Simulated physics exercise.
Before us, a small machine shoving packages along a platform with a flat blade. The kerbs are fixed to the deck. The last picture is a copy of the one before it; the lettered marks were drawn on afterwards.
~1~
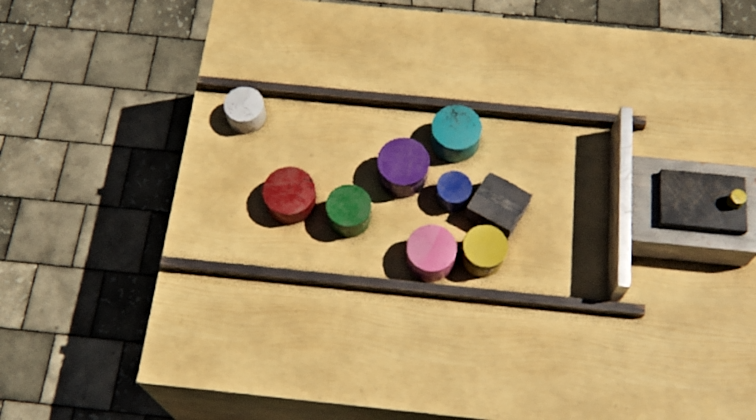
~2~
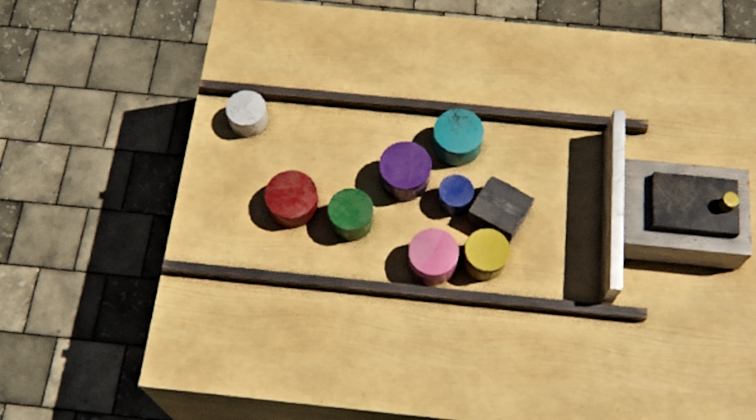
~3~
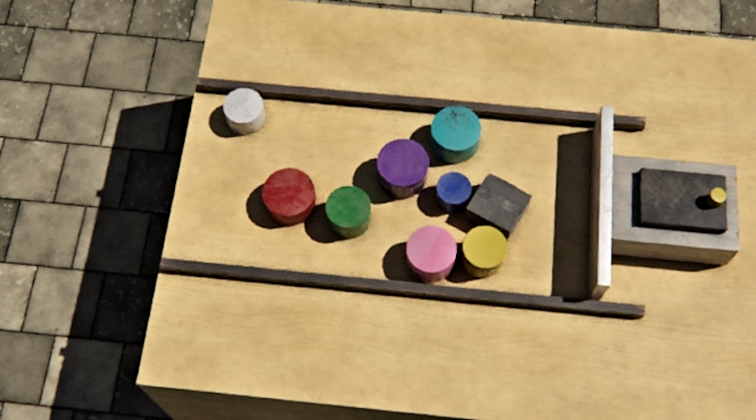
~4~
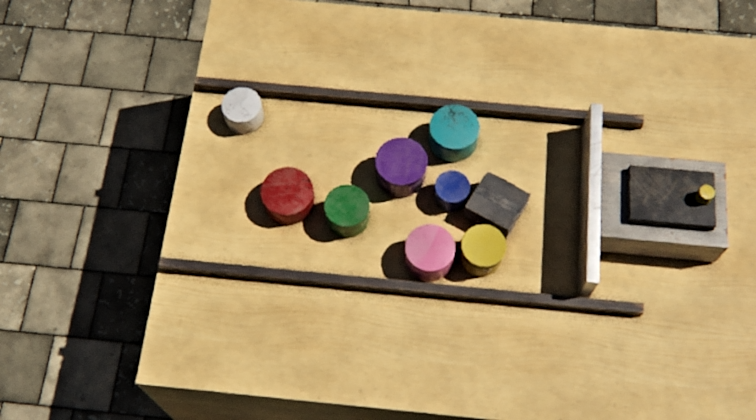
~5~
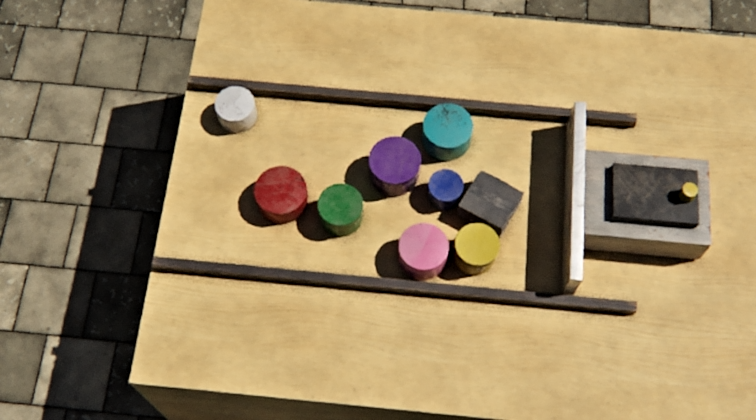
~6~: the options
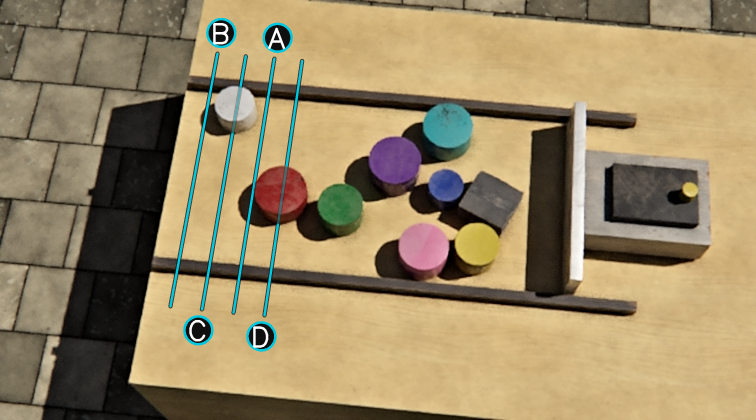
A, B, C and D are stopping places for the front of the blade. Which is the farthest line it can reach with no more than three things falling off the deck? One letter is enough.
No farther than A.
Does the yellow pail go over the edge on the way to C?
No.
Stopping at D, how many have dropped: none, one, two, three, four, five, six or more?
By then, none.
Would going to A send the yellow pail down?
No.
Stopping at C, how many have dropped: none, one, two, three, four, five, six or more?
By then, five.
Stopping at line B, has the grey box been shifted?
Yes.
On the marked copy, A at (255, 179); B at (195, 173); C at (225, 176); D at (284, 181).
With A. Early on, robot (530, 183); pink canister (380, 252); turquoise canister (432, 131).
Further on, robot (415, 173); red canister (237, 164); green pail (247, 208).
At the end, robot (323, 165); green pail over the edge; white canister over the edge; three fallen.
As for the rest, B drops seven; C drops five; D is within the limit but short.
